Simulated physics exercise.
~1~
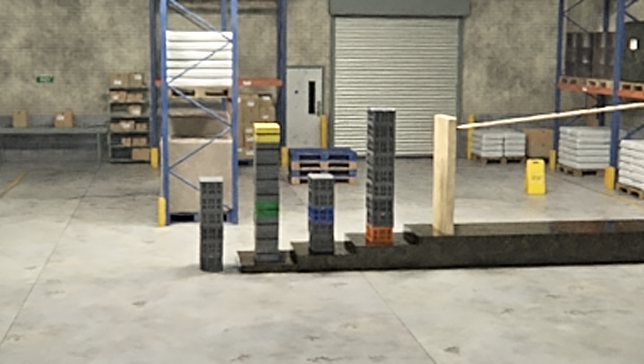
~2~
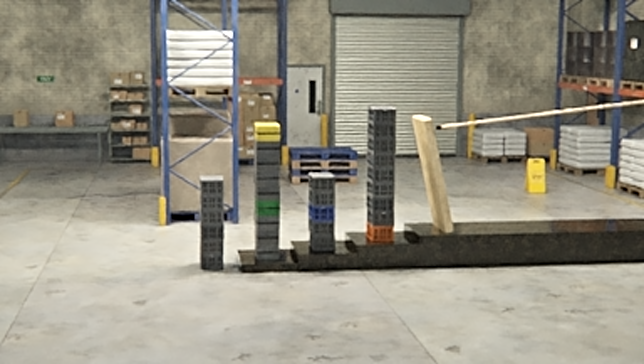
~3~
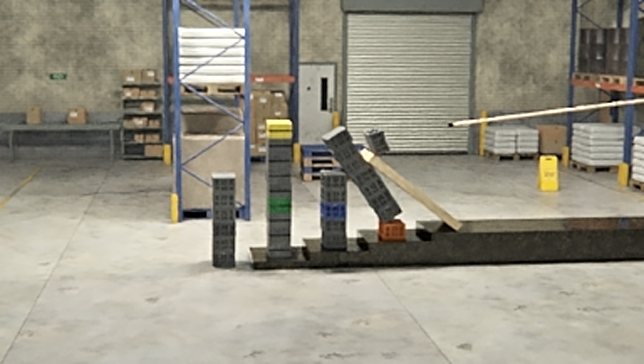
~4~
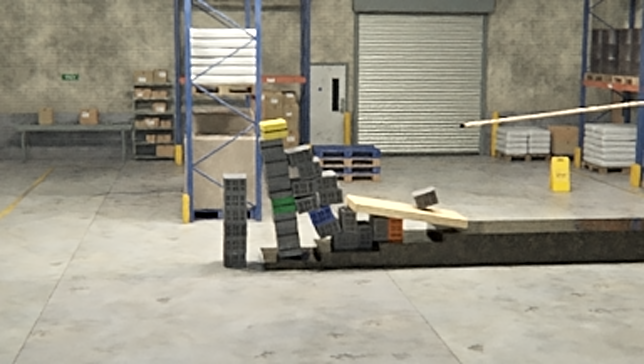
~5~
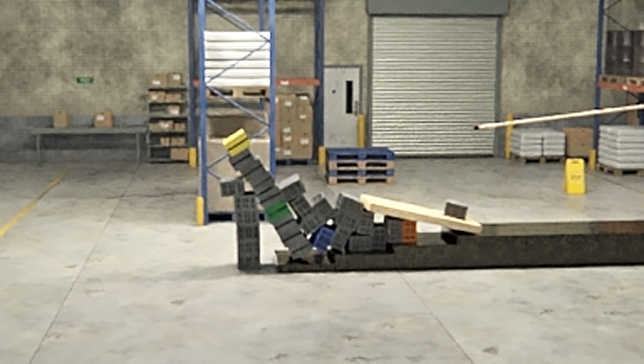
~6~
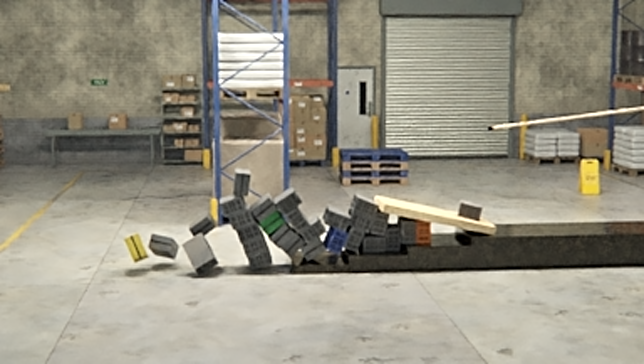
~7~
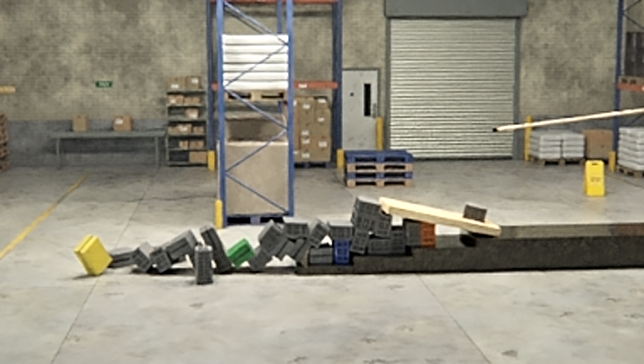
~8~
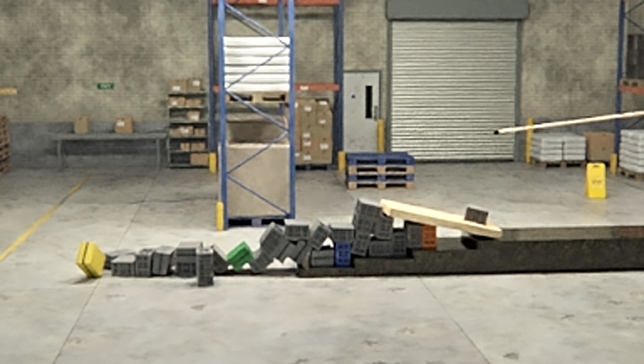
In the video, a pole tips an upright wooden board leftward into a row of stacked crates in a warehouse, and the columns topple one after another to the left, ending as a low jumble with the yellow crate on the floor at the far left.
